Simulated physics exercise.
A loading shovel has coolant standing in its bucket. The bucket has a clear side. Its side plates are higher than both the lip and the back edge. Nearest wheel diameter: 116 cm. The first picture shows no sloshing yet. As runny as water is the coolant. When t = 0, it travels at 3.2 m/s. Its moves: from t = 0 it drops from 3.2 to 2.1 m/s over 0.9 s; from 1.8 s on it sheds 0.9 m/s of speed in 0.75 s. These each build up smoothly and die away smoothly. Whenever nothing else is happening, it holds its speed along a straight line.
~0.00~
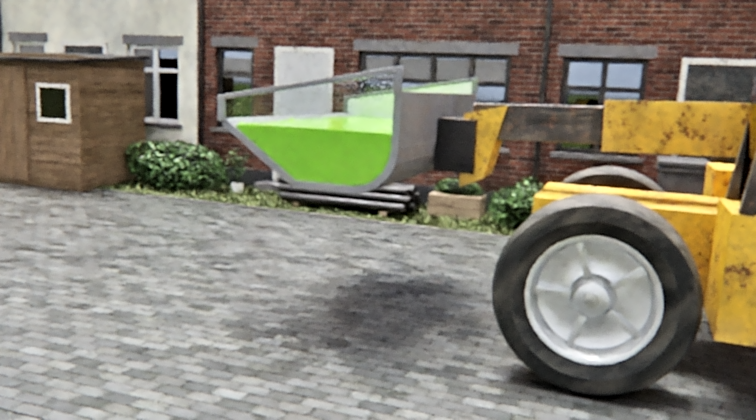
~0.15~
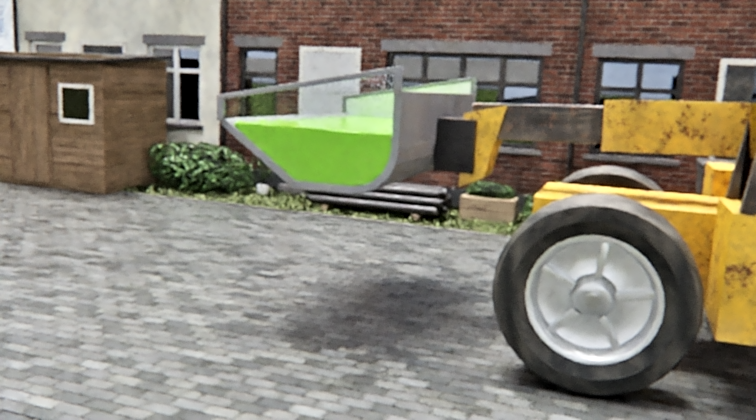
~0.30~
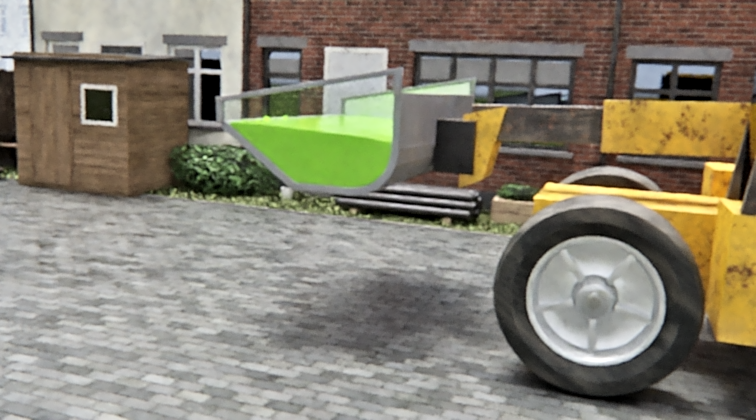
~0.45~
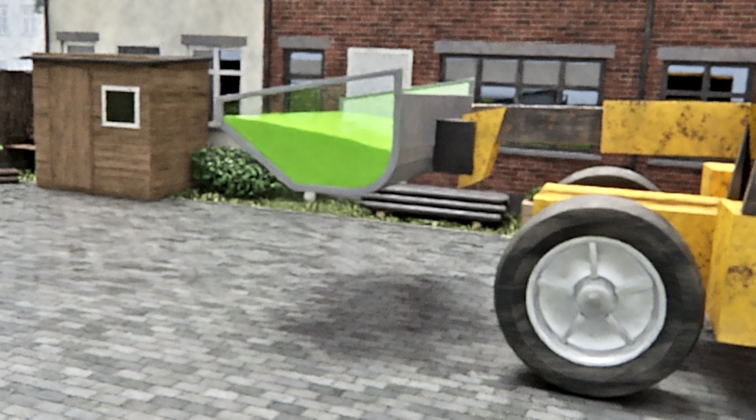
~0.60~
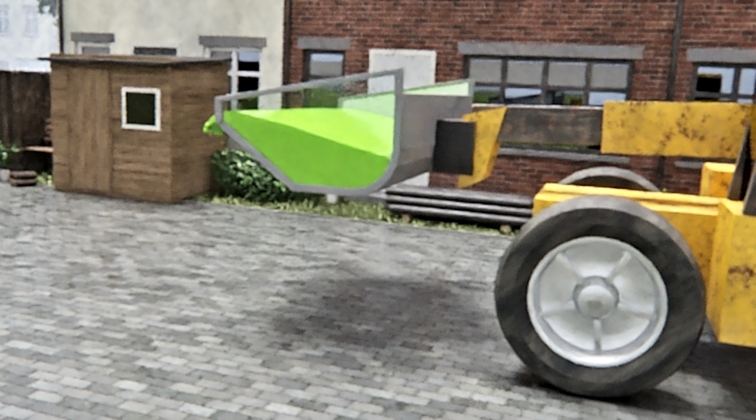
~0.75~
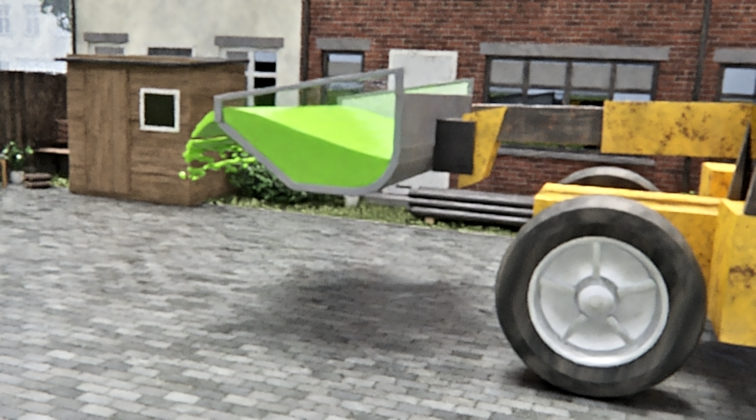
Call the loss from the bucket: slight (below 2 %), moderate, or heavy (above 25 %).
Heavy.
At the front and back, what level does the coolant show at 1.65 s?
Heights: Front 28 cm, then back 38 cm.
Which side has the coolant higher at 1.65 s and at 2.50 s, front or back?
It leans to the rear end, then to the forward end.
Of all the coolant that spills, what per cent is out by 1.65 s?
By then about 40 per cent is out.
After 1.65 s the surface stands 37 cm at the back and 29 cm at the front; 14 per cent is out, over the front.
After 2.50 s the surface stands 14 cm at the back and 27 cm at the front; 25 per cent is out, over the front.
After 3.35 s the surface stands 37 cm at the back and 22 cm at the front; 30 per cent is out, over the front.
After 5.43 s 35 per cent is out, over the front, 208 of 599 litres.
